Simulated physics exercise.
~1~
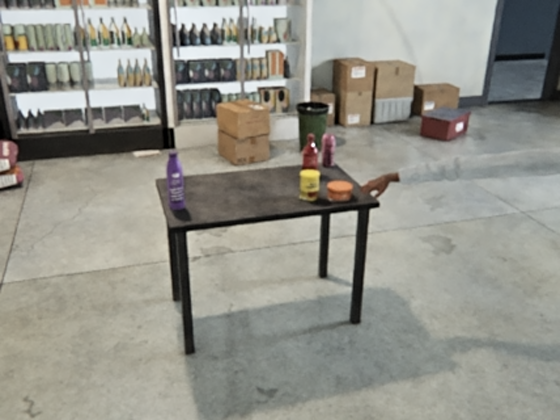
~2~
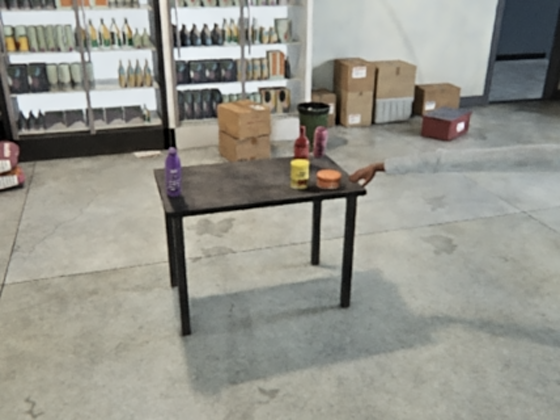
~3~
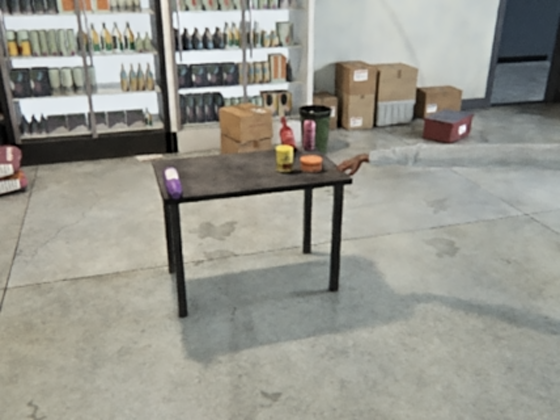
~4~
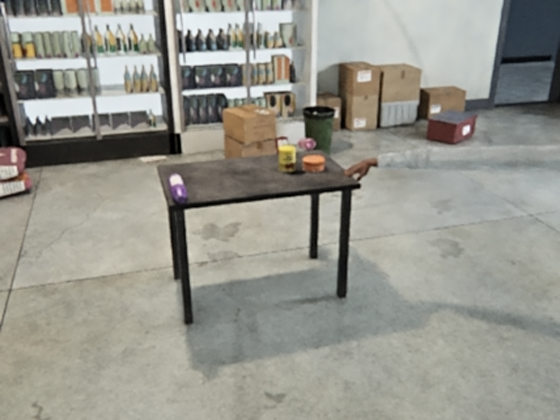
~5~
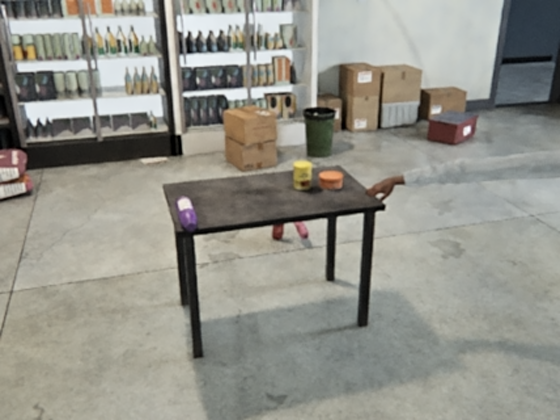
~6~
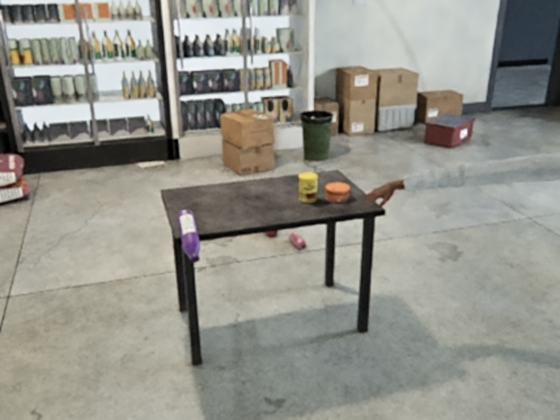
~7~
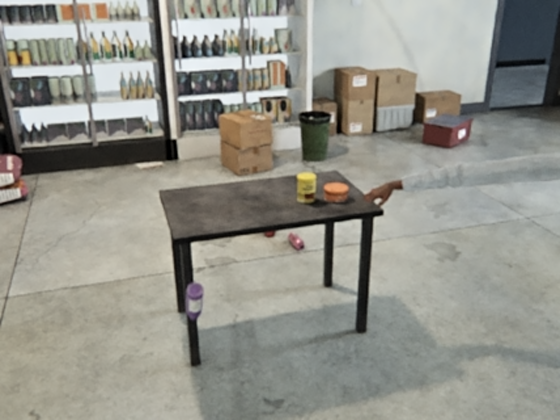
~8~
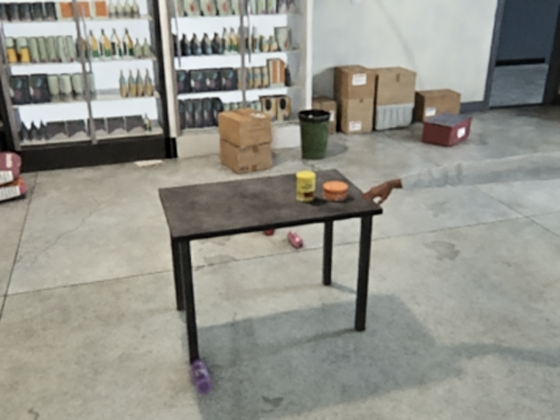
In a room with stocked shelves, a hand at the right shoved a small black table backward and jerked it forward again, sending the red bottle, pink can and then purple bottle to the floor, while the yellow tin and orange tub stayed on top.
